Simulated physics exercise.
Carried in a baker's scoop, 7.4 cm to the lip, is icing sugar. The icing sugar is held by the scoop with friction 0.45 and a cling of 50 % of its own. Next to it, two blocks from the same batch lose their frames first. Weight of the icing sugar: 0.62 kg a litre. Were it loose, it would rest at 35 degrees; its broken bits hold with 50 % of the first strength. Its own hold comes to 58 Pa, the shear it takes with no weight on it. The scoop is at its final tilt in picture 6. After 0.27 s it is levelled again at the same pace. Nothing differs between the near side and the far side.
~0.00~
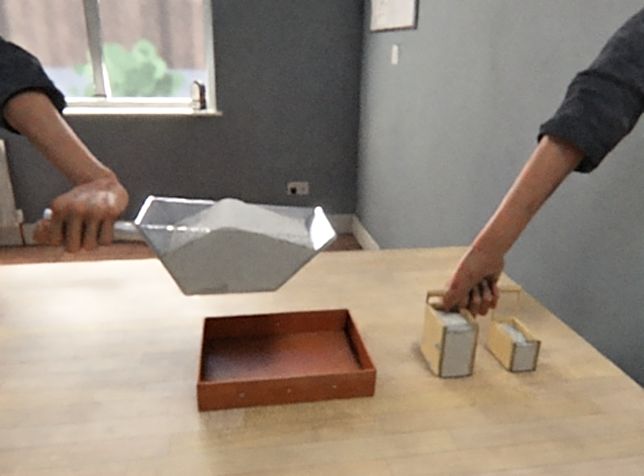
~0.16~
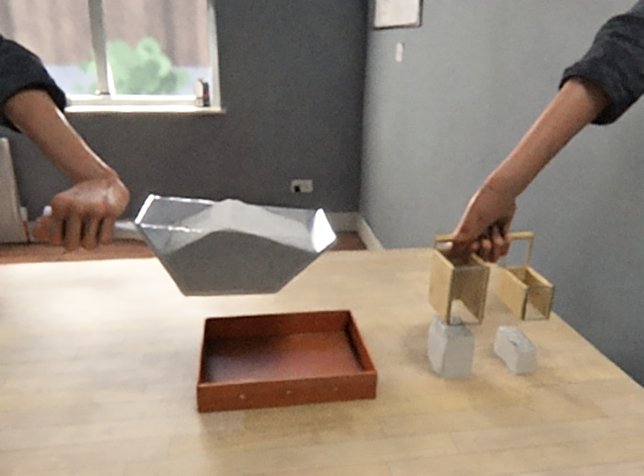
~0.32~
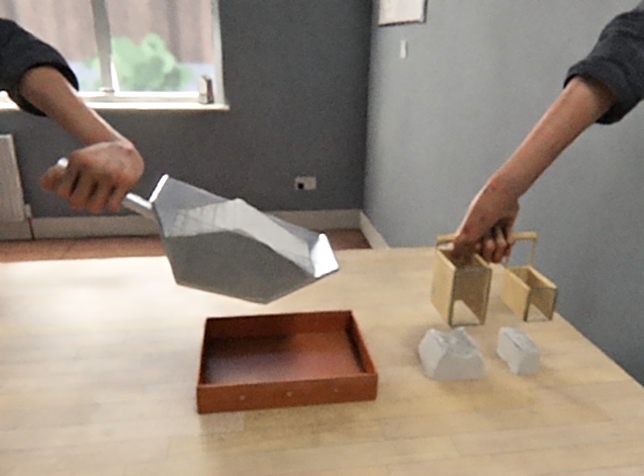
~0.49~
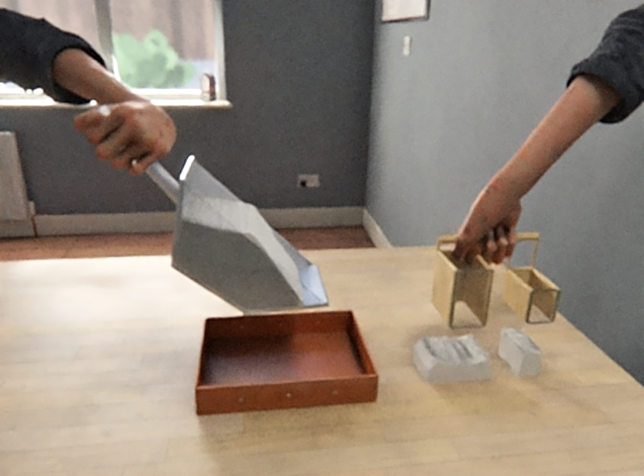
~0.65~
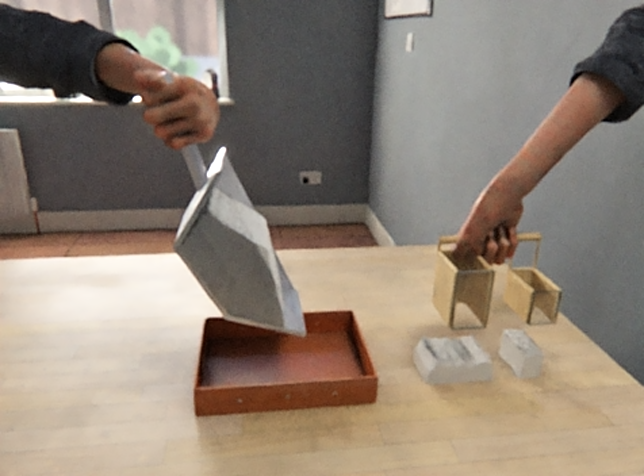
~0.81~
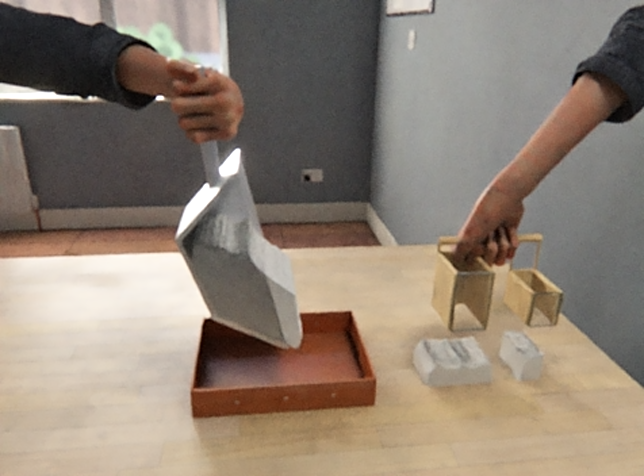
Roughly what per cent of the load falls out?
Roughly 74 per cent.
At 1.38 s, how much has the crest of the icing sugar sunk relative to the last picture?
The gap comes to some 7.0 centimetres.
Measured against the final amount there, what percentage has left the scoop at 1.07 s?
Some 80 per cent.
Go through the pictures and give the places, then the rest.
In the first picture, lip at (333, 235), tilt 0 degrees; highest point of the icing sugar at (229, 225); test blocks 8.1 cm, 4.4 cm high (left to right).
In the second picture, lip at (334, 239), tilt 1 degrees; highest point of the icing sugar at (230, 227); test blocks 7.4 cm, 4.4 cm high (left to right).
In the third picture, lip at (337, 267), tilt 18 degrees; highest point of the icing sugar at (241, 229); test blocks 5.0 cm, 4.4 cm high (left to right).
In the fourth picture, lip at (327, 303), tilt 39 degrees; highest point of the icing sugar at (191, 223); test blocks 3.8 cm, 4.4 cm high (left to right).
In the fifth picture, lip at (305, 332), tilt 60 degrees; highest point of the icing sugar at (210, 214); test blocks 3.8 cm, 4.4 cm high (left to right).
In the sixth picture, lip at (288, 345), tilt 71 degrees; highest point of the icing sugar at (197, 246); test blocks 3.8 cm, 4.4 cm high (left to right).
By 1.07 s, the scoop is at 71 degrees and 57 % has left it.
By 1.38 s, the scoop is at 42 degrees and 73 % has left it.
By 1.69 s, the scoop is at 4 degrees and 74 % has left it.
By 2.00 s, the scoop is at 0 degrees and 74 % has left it.
By 2.11 s, at the end, the scoop is at 0 degrees and 74 % has left it.
